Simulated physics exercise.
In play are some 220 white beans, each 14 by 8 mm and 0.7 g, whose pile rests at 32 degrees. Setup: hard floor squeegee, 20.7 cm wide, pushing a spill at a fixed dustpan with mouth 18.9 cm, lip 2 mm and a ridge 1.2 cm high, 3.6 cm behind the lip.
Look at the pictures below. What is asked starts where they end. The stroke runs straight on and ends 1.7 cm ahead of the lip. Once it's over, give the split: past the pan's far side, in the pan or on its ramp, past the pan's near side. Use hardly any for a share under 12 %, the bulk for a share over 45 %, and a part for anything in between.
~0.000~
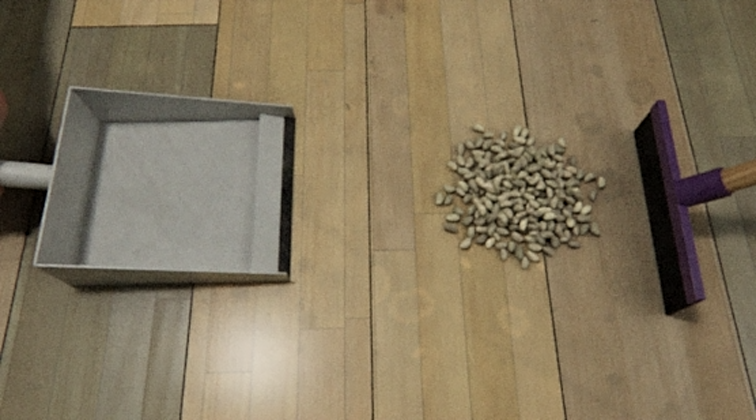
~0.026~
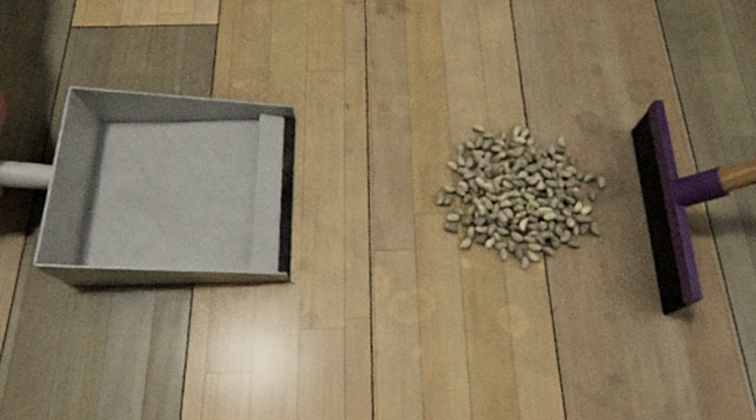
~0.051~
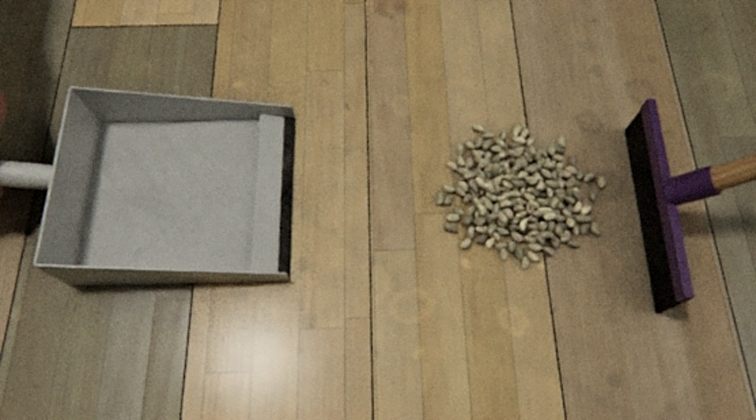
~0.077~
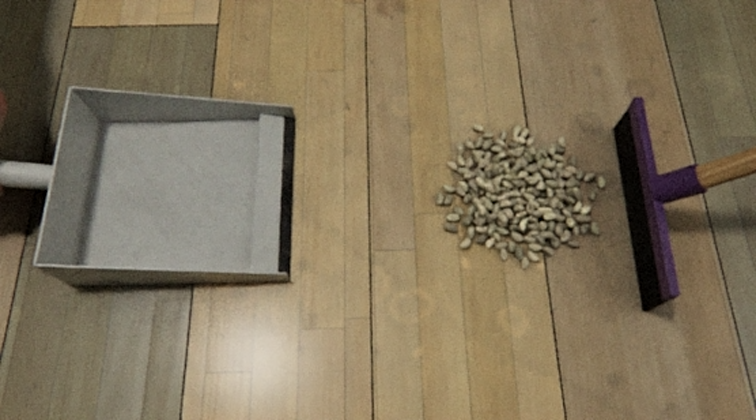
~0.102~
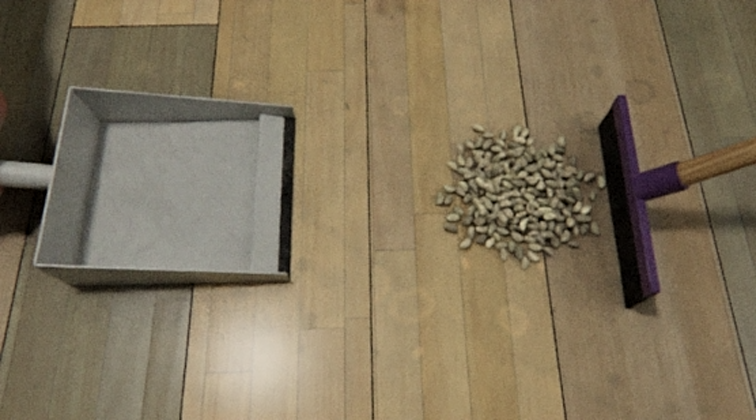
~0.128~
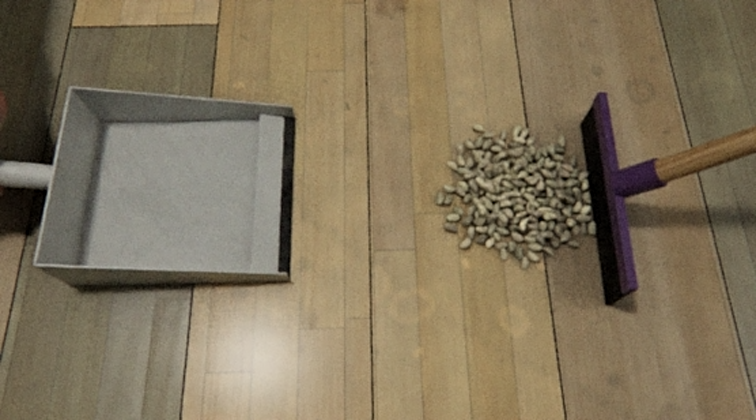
Far side: A part, pan: The bulk, near side: Hardly any.
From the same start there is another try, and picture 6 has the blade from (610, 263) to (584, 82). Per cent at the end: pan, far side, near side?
Pan 20, far 35, near 10.
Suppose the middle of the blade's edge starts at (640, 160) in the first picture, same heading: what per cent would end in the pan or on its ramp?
30 %.
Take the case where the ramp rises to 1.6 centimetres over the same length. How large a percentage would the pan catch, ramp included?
45 %.
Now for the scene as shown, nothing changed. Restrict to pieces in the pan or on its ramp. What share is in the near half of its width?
Estimate: Close to 30 %.
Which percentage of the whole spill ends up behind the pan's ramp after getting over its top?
About 25 per cent.
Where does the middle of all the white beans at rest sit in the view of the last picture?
Centre at rest, approx.: (274, 171) px.
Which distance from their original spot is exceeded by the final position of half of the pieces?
28 cm or so.
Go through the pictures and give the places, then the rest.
In the first frame, blade from (694, 298) to (657, 109), moved 0.0 cm, 0 of the pieces shifted so far; middle of the pieces at (522, 193); pan at (171, 197).
In the second frame, blade from (691, 298) to (654, 109), moved 0.3 cm, 0 of the pieces shifted so far; middle of the pieces at (522, 193).
In the third frame, blade from (683, 297) to (647, 108), moved 1.0 cm, 0 of the pieces shifted so far; middle of the pieces at (522, 193).
In the fourth frame, blade from (669, 294) to (635, 106), moved 2.2 cm, 0 of the pieces shifted so far; middle of the pieces at (522, 193).
In the fifth frame, blade from (650, 291) to (618, 104), moved 3.9 cm, 0 of the pieces shifted so far; middle of the pieces at (522, 193).
In the sixth frame, blade from (628, 288) to (599, 101), moved 5.9 cm, 5 of the pieces shifted so far; middle of the pieces at (522, 193); pan at (171, 197). Its pace works out near 0.76 m/s, heading 11 degrees away from the viewer's side.
Then, at 0.33 s, middle of the blade 17 cm from the lip; 0 % over the lip, far side 5 %, near side 5 %.
After 0.47 s, middle of the blade 7 cm from the lip; 0 % over the lip, far side 15 %, near side 5 %.
After 0.73 s, middle of the blade 2 cm from the lip; 55 % over the lip, far side 15 %, near side 10 %.
At rest (2.7 s), far side 15 %, pan 50 %, near side 10 %, in front of the lip or behind the blade 25 %.
